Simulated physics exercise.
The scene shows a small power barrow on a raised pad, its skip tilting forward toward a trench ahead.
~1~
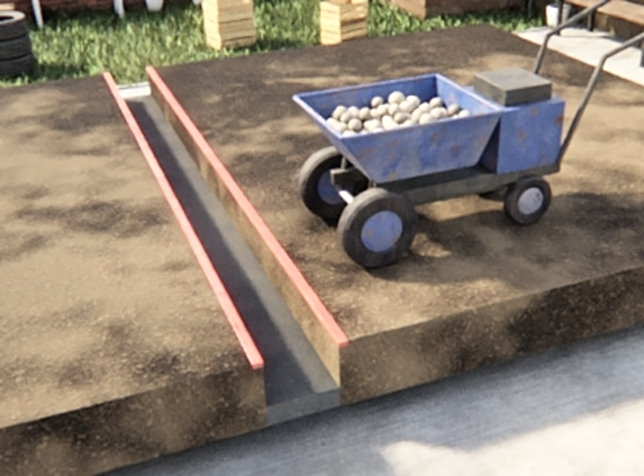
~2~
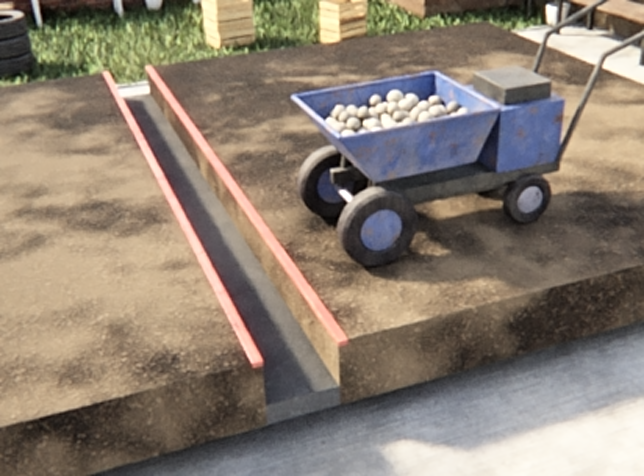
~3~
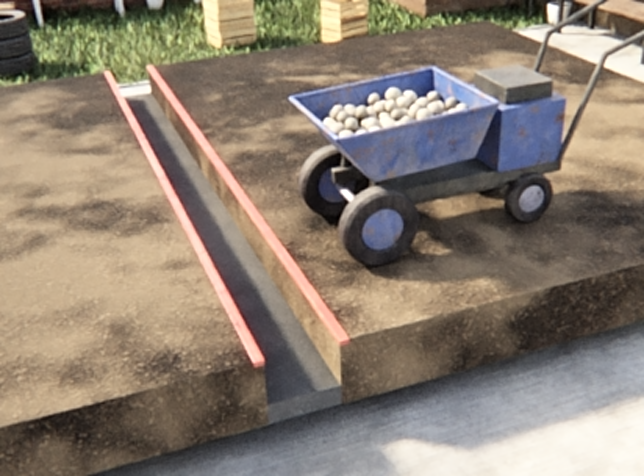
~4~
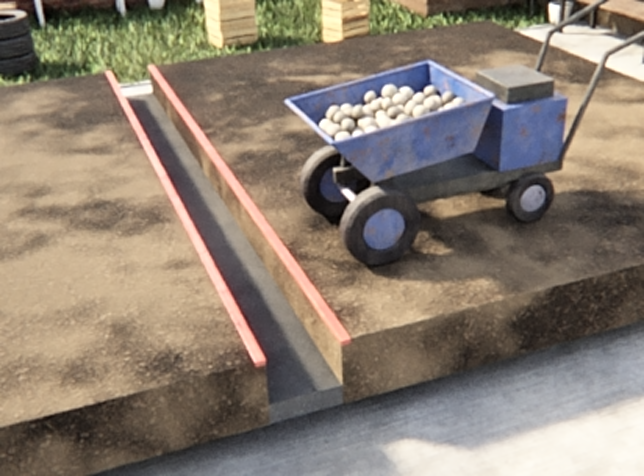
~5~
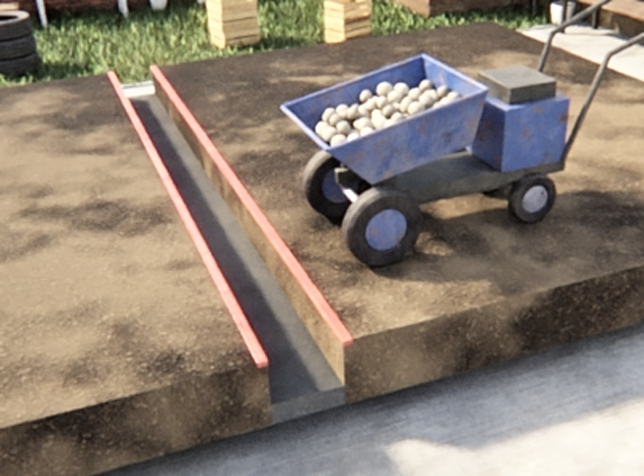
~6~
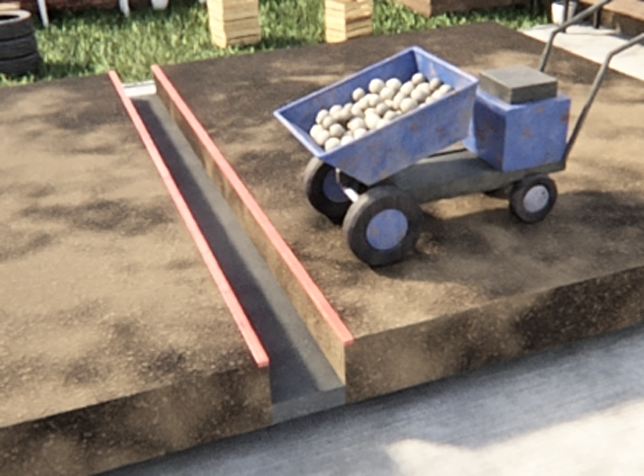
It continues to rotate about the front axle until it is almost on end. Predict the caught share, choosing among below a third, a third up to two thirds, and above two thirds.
Above two thirds.
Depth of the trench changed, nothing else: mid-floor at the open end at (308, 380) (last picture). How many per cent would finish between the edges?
I'd put it at some 90 in a hundred.
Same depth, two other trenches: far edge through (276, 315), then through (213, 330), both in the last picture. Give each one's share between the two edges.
The share would be 40 % first and 100 % second.
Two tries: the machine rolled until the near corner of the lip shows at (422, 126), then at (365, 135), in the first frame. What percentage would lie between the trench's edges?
Roughly 30 per cent first, then roughly 100 per cent.
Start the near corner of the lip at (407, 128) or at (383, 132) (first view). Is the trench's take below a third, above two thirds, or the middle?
Well, for the first stop the answer is one to two thirds, and for the second it is more than two thirds.
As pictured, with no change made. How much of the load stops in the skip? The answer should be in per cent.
About 0 %.
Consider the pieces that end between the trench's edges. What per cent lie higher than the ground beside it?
My figure is near 0 per cent.
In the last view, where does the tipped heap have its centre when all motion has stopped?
At about (244, 287).
Just after the last frame, skip tipped steeply; every one in the skip.
A moment on, skip tipped steeply; the larger part in the skip; roughly a quarter in or heaped over the trench.
Further on, skip tipped right over; about a tenth in the skip; the larger part in or heaped over the trench; about a tenth beyond it.
When it is over, skip tipped right over; almost all in or heaped over the trench; about a tenth beyond it.
